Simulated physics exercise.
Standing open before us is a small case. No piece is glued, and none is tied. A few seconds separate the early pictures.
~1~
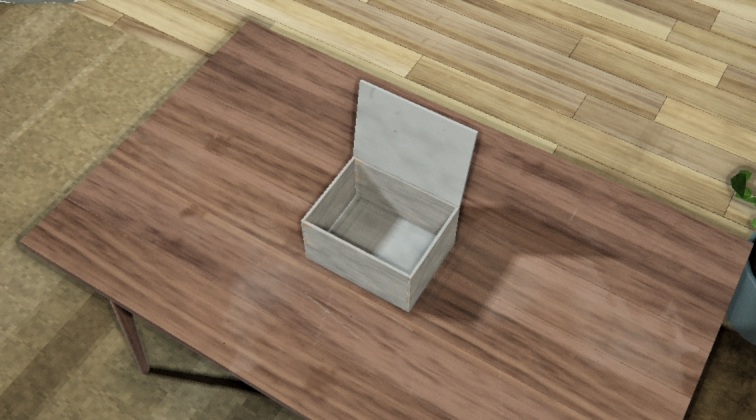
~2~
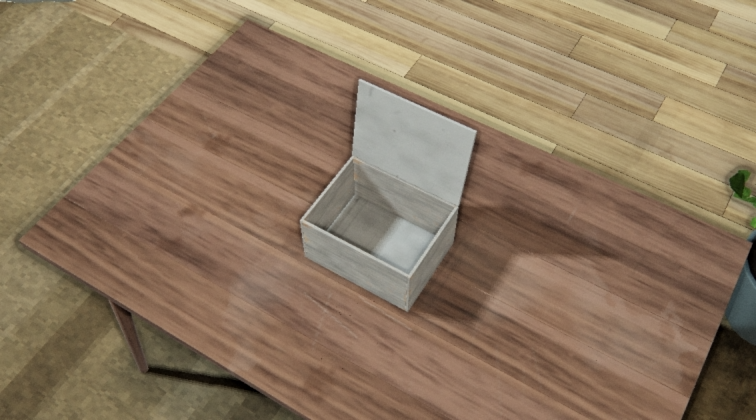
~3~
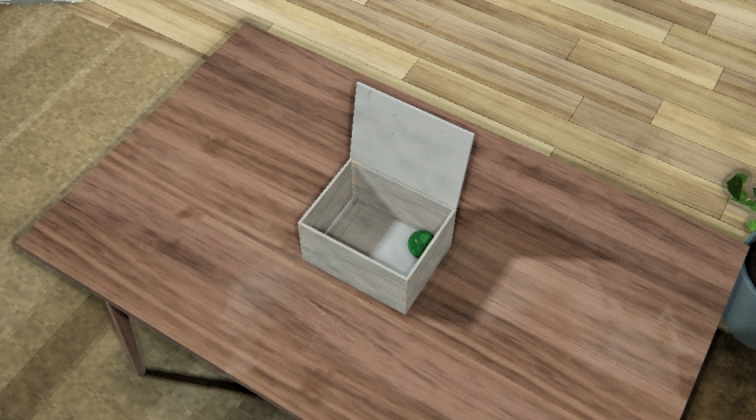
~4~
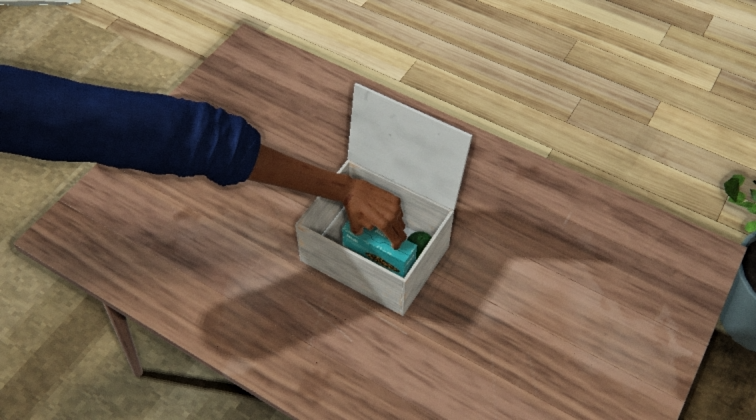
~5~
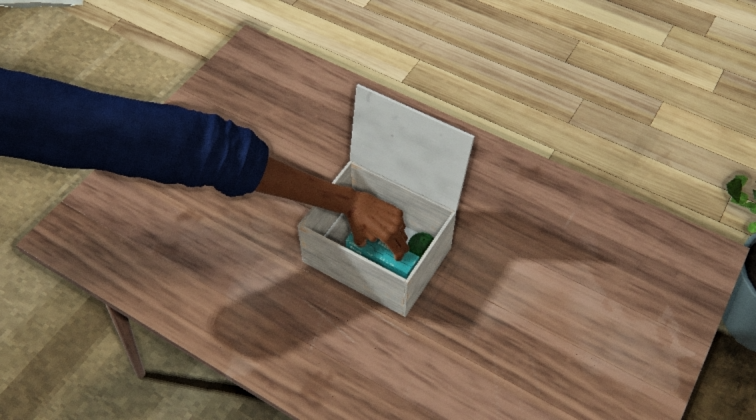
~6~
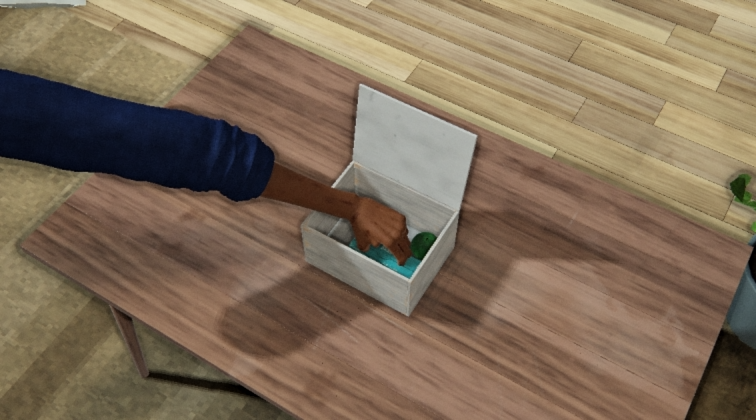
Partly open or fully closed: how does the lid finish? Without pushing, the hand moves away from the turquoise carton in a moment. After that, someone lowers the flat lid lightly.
Fully closed.
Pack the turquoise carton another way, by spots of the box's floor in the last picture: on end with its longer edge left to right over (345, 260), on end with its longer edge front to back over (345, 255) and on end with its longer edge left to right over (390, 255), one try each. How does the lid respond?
On the first attempt the lid remains open a bit, on the second it remains open a bit, and on the third it remains open a bit.
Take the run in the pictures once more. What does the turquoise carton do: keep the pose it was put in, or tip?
Looking at the last picture, it is left as set.
Then, 1.50 s on from there, lid 68° above the rim.
Then, 1.80 s on from there, lid 32° above the rim.
In the end, lid shut; both unmoved. At the end, from the last picture's camera, turquoise carton near (385, 261).
